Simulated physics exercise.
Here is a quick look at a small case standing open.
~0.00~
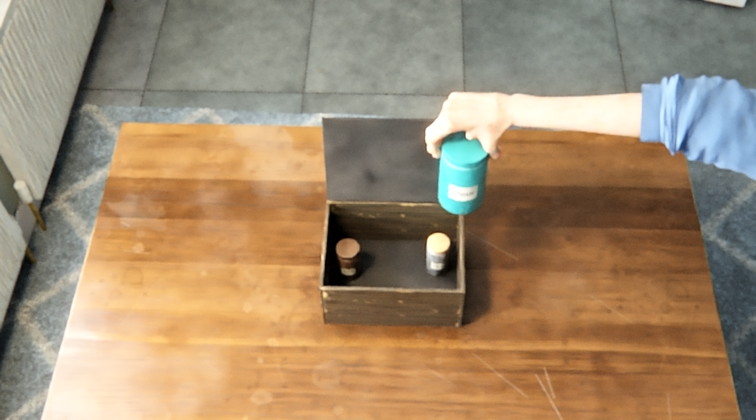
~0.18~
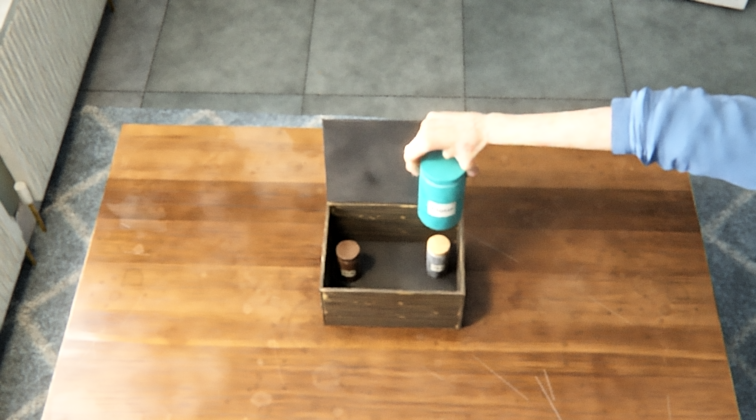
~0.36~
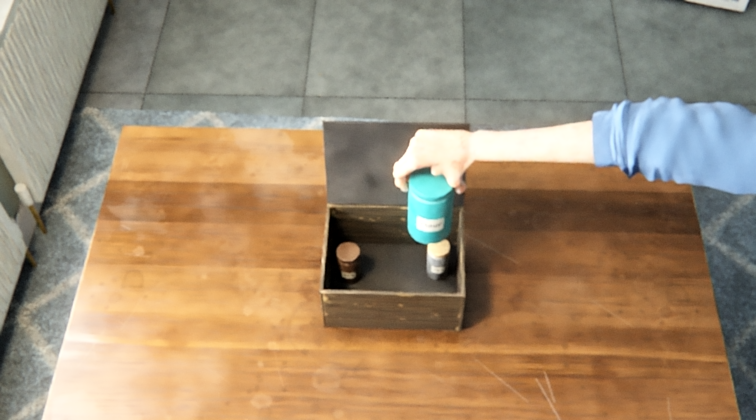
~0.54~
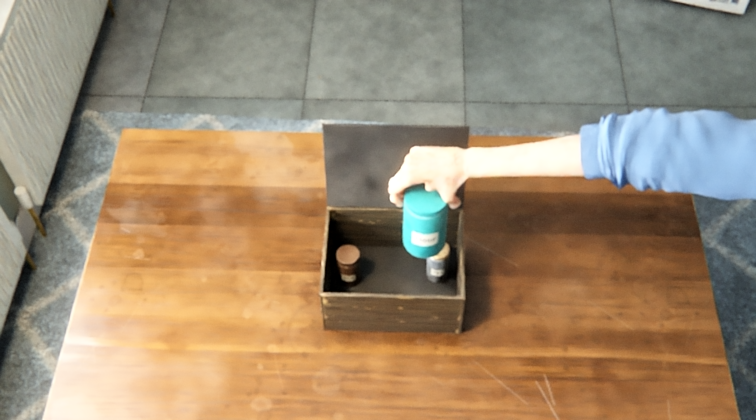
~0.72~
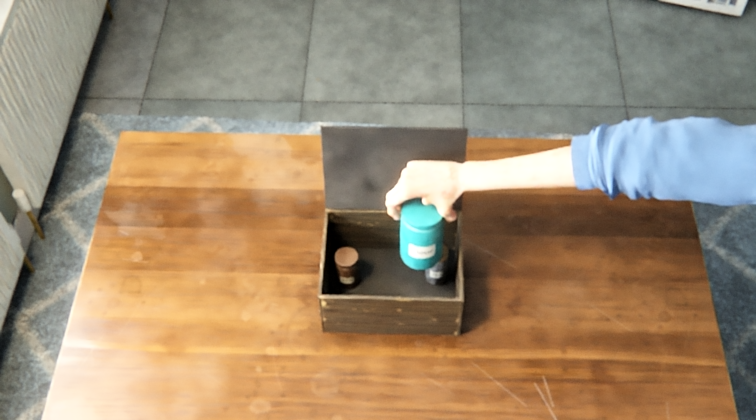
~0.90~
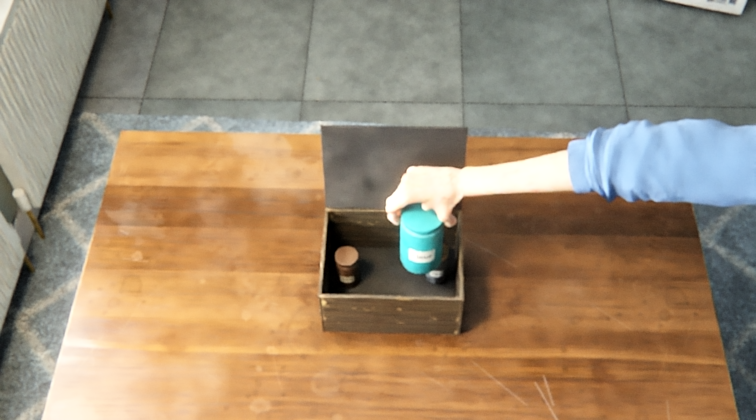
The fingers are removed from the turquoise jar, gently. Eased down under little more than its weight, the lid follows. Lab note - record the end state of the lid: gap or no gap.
End state: No gap.
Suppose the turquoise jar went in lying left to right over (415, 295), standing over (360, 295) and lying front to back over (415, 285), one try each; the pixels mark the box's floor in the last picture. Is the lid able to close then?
In order: The lid fits down, then fits down, then fits down.
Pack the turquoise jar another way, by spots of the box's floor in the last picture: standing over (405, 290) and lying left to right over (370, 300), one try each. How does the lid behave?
The lid stays partly open the first time and goes all the way down the second time.
By 1.30 s, turquoise jar tilted by 71° near (390, 275).
By 2.10 s, lid starting down; turquoise jar on its side near (374, 279); brown shaker moved a little.
By 2.60 s, lid 48° above the rim; turquoise jar on its side near (374, 279); brown shaker moved a little.
By 2.90 s, lid 13° above the rim; turquoise jar on its side near (374, 279); brown shaker moved a little.
When it is over (3.5 s), lid shut; lying over in the box, turquoise jar; the other 2 as before. End places, in pixels of the last picture, turquoise jar near (374, 279).
